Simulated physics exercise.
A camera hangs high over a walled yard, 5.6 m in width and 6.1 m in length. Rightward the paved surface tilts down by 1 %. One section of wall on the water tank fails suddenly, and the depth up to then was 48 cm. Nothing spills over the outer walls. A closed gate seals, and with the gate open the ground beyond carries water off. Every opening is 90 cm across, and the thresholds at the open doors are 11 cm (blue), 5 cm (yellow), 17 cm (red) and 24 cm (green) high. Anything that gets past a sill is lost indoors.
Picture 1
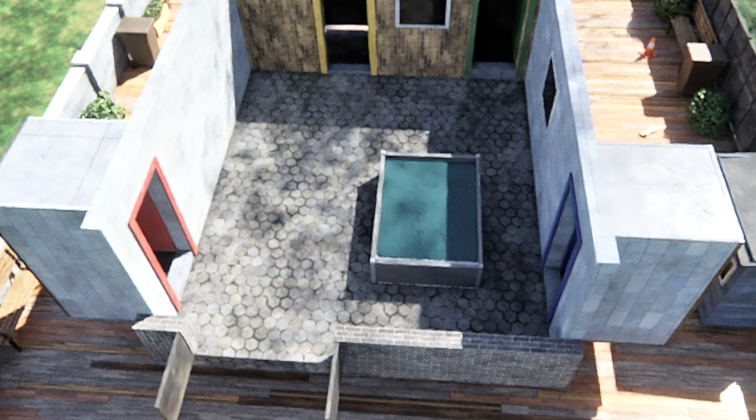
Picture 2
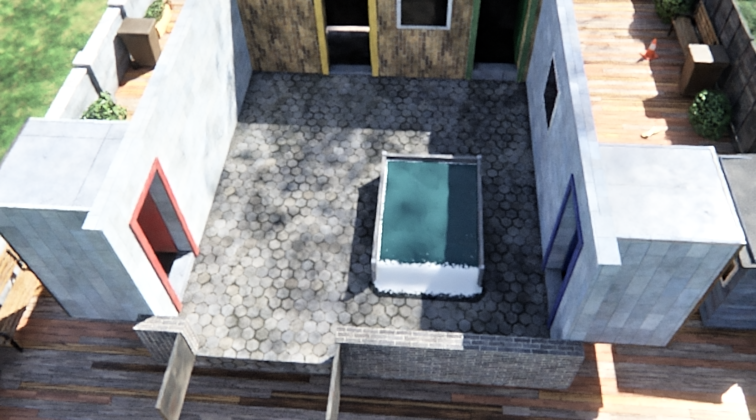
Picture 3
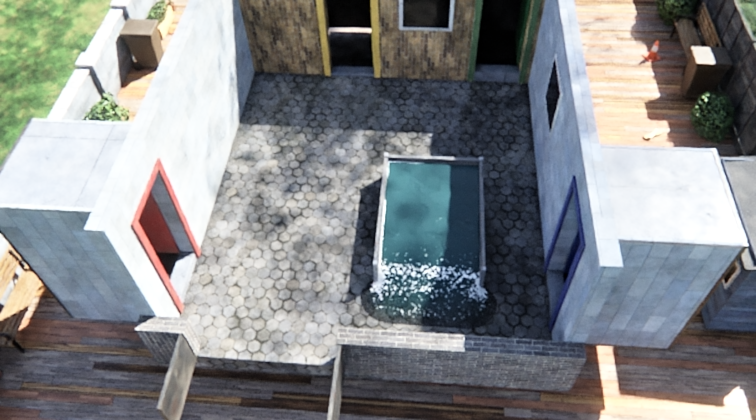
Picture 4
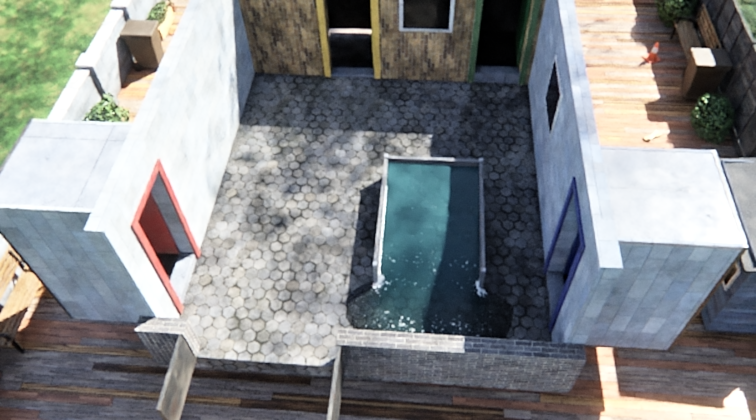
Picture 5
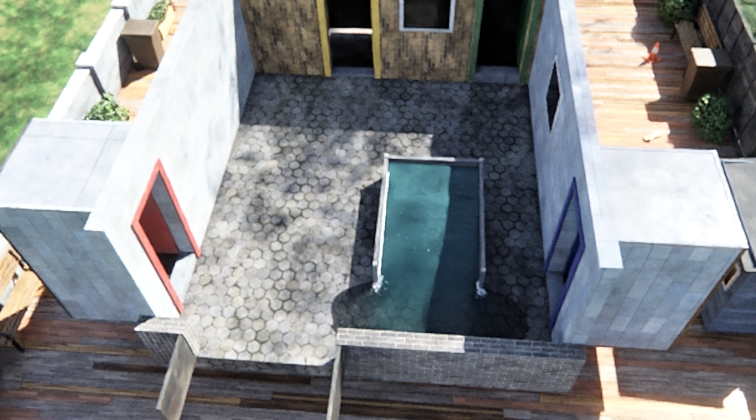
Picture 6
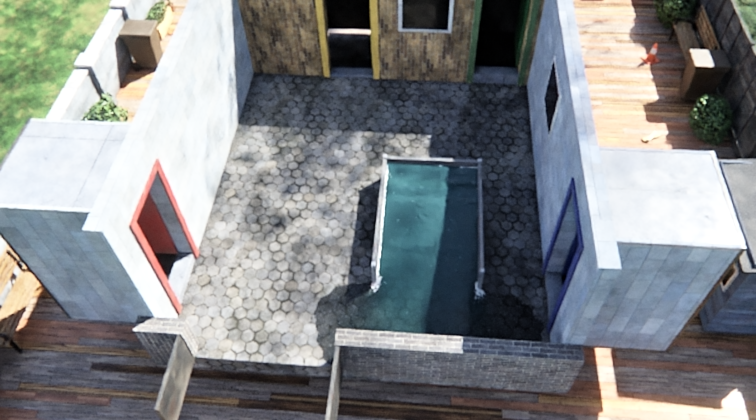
Water tank in a walled yard losing its near side, water gushing out in white froth and spreading dark across grey paving.
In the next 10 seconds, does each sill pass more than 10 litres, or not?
At the blue door the water let in will surpass the limit, at the yellow door the water let in will remain short of the limit, at the red door the water let in will remain short of the limit, at the green door the water let in will remain short of the limit.
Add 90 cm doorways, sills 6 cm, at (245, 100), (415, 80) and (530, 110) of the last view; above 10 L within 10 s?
Less, less, more.
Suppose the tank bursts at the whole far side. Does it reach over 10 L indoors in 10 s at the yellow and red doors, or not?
Door yellow goes beyond, door red stays within.
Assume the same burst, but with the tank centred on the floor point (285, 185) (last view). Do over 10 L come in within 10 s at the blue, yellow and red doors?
Lab note: Vs limit, blue door limit held; yellow door limit held; red door limit held.
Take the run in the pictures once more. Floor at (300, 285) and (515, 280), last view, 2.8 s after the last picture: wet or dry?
I'd say drenched, then drenched.
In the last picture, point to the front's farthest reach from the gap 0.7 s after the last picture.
Roughly at pixel (267, 346).
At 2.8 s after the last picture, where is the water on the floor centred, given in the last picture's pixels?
The water's centre sits at about (421, 276).
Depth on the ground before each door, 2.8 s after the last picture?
Centimetres: Blue 17 / yellow 0 / red 12 / green 0.
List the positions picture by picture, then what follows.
In the first frame, still water, 48 cm deep, in the water tank at (428, 209).
In the second frame, the front is at (480, 293), 0.8 m from the gap at (427, 278); 0.2 m2 of floor is under water; 48 cm left at the back of the water tank.
In the third frame, the front is at (489, 309), 1.0 m from the gap at (428, 280); 1.0 m2 of floor is under water; 48 cm left at the back of the water tank.
In the fourth frame, water pours out at (428, 282) and has run 1.3 m, to a hidden place; typically 7 cm deep outside, 48 cm at the water tank's back.
In the fifth frame, water pours out at (428, 282) and has run 1.7 m, to a hidden place; typically 8 cm deep outside, 48 cm at the water tank's back.
In the sixth frame, the front is at a hidden place, 1.9 m from the gap at (426, 282); 2.8 m2 of floor is under water; 46 cm left at the back of the water tank.
Then, 0.7 s after the last picture water covers 15 % of the floor and is deepest (37 cm) near (553, 367); blue door not reached, yellow door not reached, red door not reached, green door not reached.
Then, 1.5 s after the last picture water covers 25 % of the floor and is deepest (40 cm) near (540, 366); blue door 15 cm at the sill, 1 L in, yellow door not reached, red door not reached, green door not reached.
Then, 2.8 s after the last picture water covers 45 % of the floor and is deepest (22 cm) near (540, 366); blue door 17 cm at the sill, 28 L in, yellow door not reached, red door 12 cm at the sill, 0 L in, green door not reached.
Then, 5.3 s after the last picture water covers 70 % of the floor and is deepest (16 cm) near (527, 90); blue door 9 cm at the sill, 49 L in, yellow door not reached, red door 5 cm at the sill, 0 L in, green door 13 cm at the sill, 0 L in.
Then, 9.3 s after the last picture water covers 95 % of the floor and is deepest (7 cm) near (530, 121); blue door 6 cm at the sill, 49 L in, yellow door 5 cm at the sill, 3 L in, red door 2 cm at the sill, 0 L in, green door 6 cm at the sill, 0 L in.
